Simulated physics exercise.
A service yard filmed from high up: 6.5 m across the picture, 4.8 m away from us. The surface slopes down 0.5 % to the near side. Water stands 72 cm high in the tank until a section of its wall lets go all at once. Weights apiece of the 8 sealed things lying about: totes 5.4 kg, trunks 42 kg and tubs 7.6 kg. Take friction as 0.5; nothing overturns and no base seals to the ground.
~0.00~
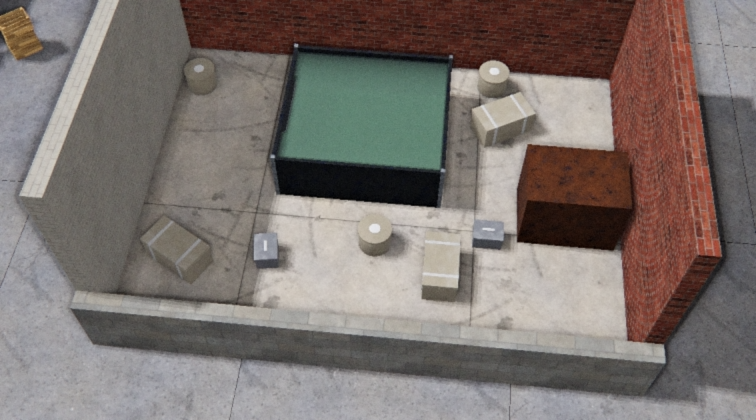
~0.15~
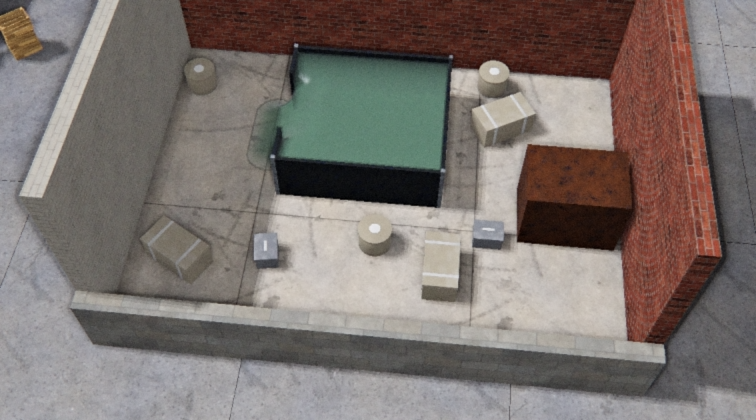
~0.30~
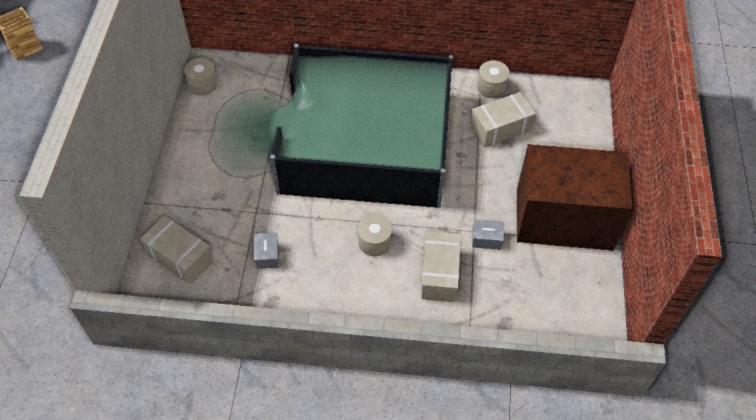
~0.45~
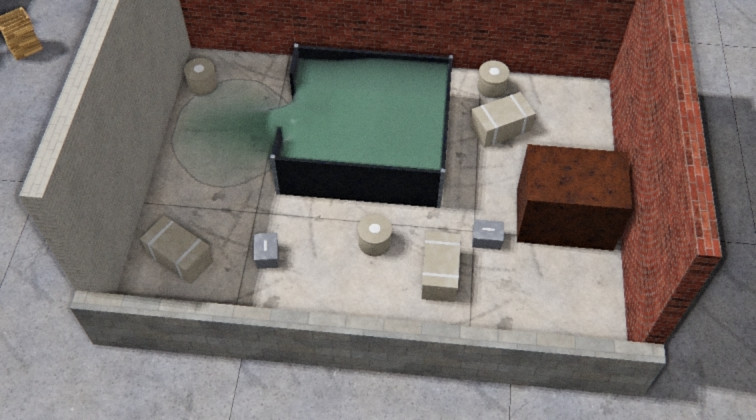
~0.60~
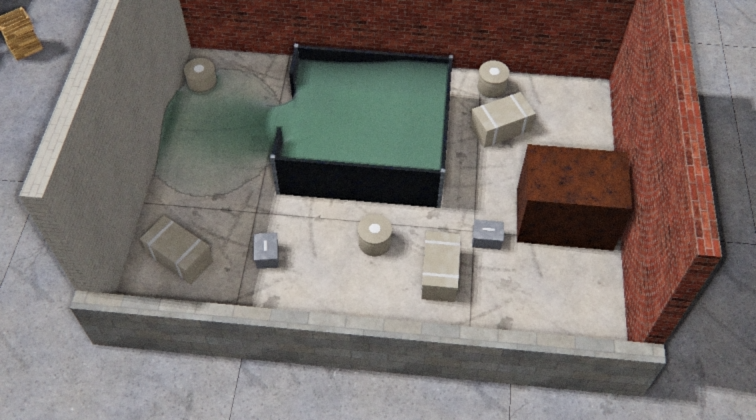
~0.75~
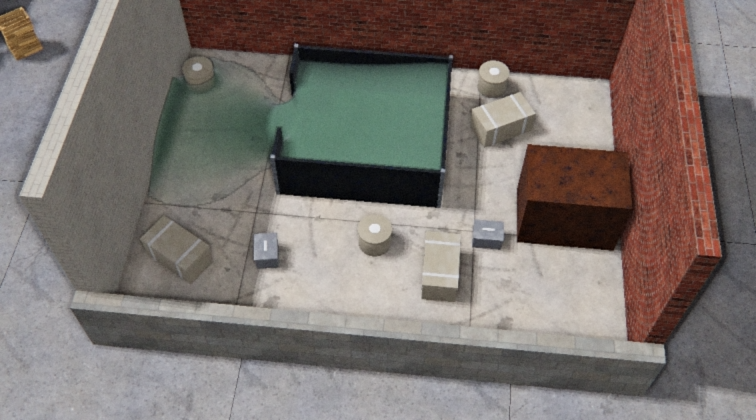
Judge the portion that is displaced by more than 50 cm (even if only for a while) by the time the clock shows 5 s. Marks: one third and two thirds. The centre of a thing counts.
It is between one and two thirds.
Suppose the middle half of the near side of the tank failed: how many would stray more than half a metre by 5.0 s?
In that case 6 of them.
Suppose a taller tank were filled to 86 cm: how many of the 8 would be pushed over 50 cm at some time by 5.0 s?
In that case 5 of them.
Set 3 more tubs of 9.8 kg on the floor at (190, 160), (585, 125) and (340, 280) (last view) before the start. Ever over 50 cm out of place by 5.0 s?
In turn: Over, more, more.
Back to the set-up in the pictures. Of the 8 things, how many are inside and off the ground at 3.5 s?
1 of them.
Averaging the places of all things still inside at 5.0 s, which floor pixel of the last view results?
Around (481, 208).
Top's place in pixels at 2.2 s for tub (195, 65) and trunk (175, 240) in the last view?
Near (288, 54) and (196, 267).
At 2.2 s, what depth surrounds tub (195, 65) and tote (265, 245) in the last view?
Roughly 12 and 2 cm.
After 1.1 s 1 of 8 are over 50 cm from their spots; 1 afloat.
After 2.2 s 1 of 8 are over 50 cm from their spots; 1 afloat.
After 3.5 s 4 of 8 are over 50 cm from their spots; 1 afloat.
After 5.0 s 5 of 8 are over 50 cm from their spots, and 5 have been at some point; 3 afloat.
